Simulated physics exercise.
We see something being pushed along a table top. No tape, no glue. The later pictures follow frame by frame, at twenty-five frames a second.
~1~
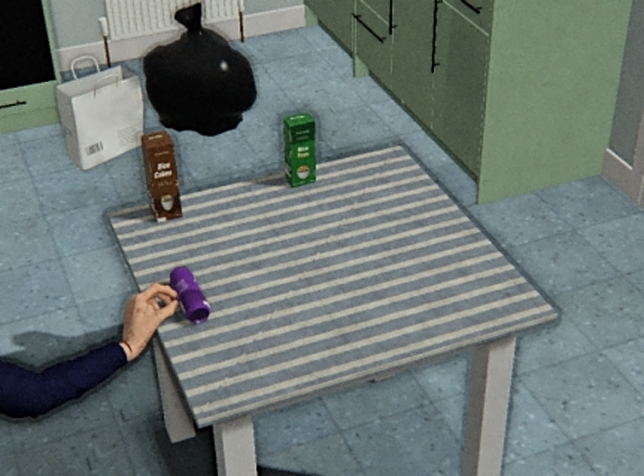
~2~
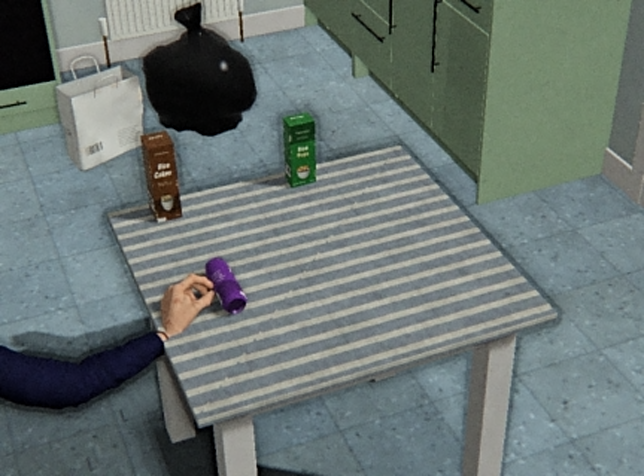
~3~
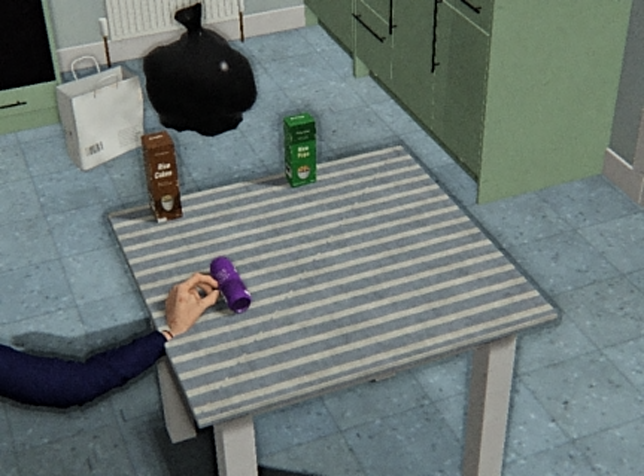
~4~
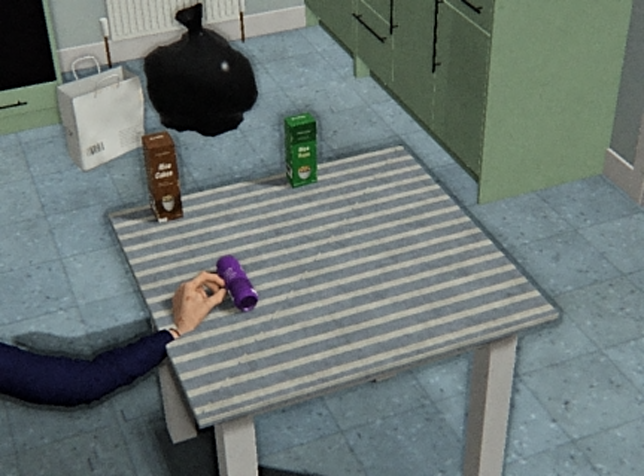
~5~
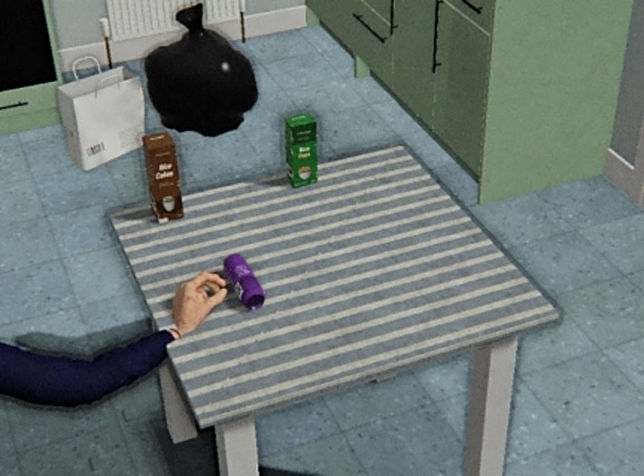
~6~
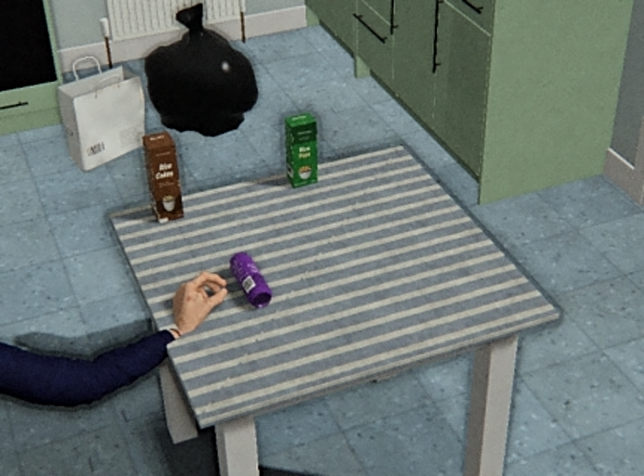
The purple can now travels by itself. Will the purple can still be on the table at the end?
The purple can remains on top.
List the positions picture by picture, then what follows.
Under the hand; purple can (190, 295), in the first picture.
Under the hand; purple can (225, 286), in the second picture.
Under the hand; purple can (230, 285), in the third picture.
Purple can (237, 283), in the fourth picture.
Purple can (244, 282) shifted a little, in the fifth picture.
Purple can (251, 280) shifted a little, in the sixth picture.
Then, 0.20 s on from there, purple can shifted well along near (279, 272).
Then, 0.40 s on from there, purple can shifted well along near (303, 266).
Then, 0.80 s on from there, purple can shifted well along near (334, 258).
In the end, moved from the start, purple can. At the end, from the last picture's camera, purple can near (347, 255).
